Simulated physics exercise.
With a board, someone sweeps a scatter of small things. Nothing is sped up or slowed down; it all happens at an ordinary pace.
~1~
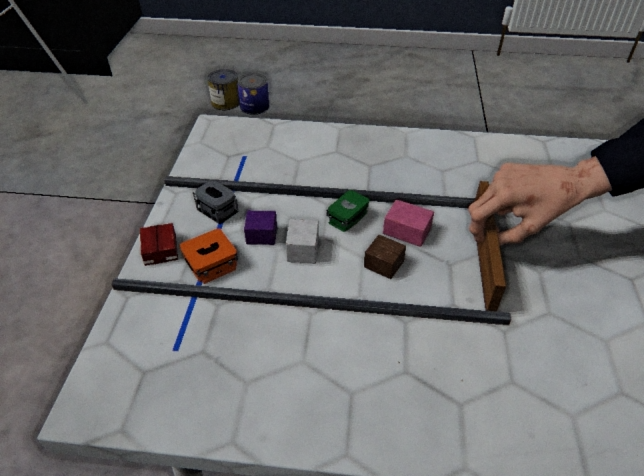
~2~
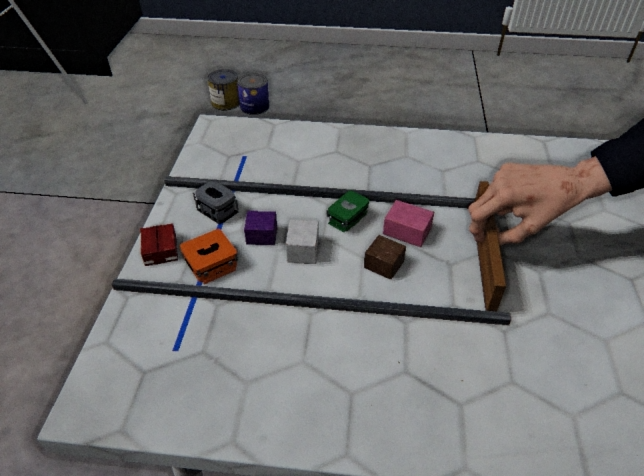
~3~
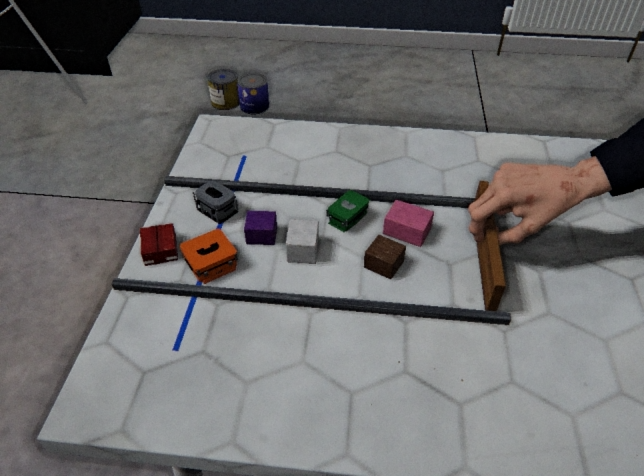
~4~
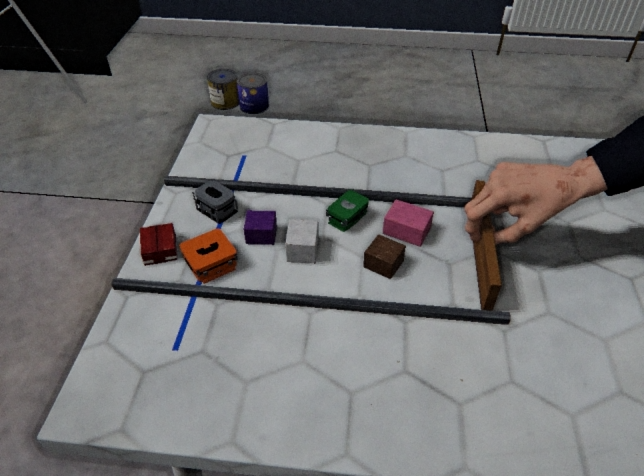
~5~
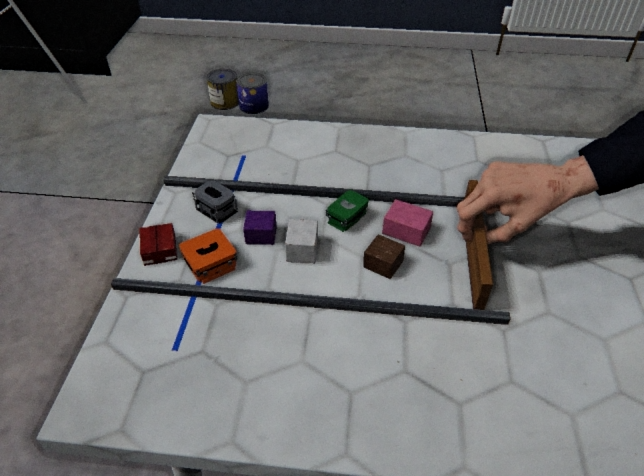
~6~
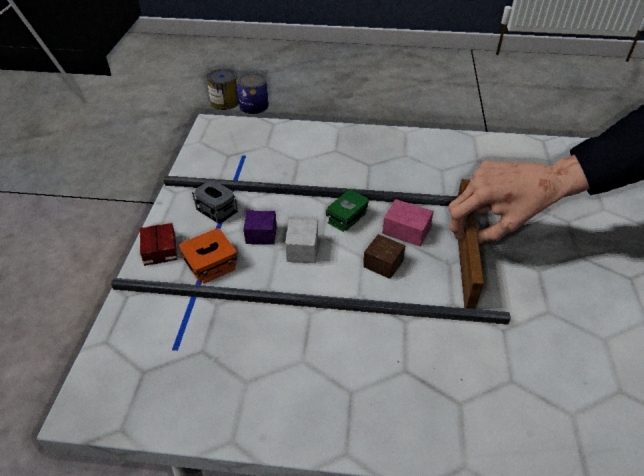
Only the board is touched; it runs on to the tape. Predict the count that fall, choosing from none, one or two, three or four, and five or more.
The count that fall is one or two.
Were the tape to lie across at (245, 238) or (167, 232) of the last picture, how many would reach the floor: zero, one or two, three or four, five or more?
First tape: Either one or two. Second tape: Five or more.
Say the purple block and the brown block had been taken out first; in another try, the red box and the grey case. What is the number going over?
0 in the first case, 0 in the second.
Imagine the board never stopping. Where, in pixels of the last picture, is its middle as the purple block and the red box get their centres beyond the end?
First one: Around (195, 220). Other one: Around (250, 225).
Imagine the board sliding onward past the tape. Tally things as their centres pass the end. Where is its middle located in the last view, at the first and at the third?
Roughly (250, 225) for the earlier crossing, roughly (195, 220) for the later one.
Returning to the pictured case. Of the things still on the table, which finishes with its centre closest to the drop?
It's the orange case.
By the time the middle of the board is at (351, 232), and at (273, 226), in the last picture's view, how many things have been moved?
4 at one spot and 8 at the other.
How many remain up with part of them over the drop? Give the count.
That comes to 1 of them.
A little later, none off yet; red box at rest near (158, 244); grey case at rest near (216, 201); orange case at rest near (209, 256).
Next, none off yet; red box at rest near (157, 244); grey case moving near (213, 197); orange case moving near (200, 257).
When it is over, the number that fall off is one or two; down, red box.
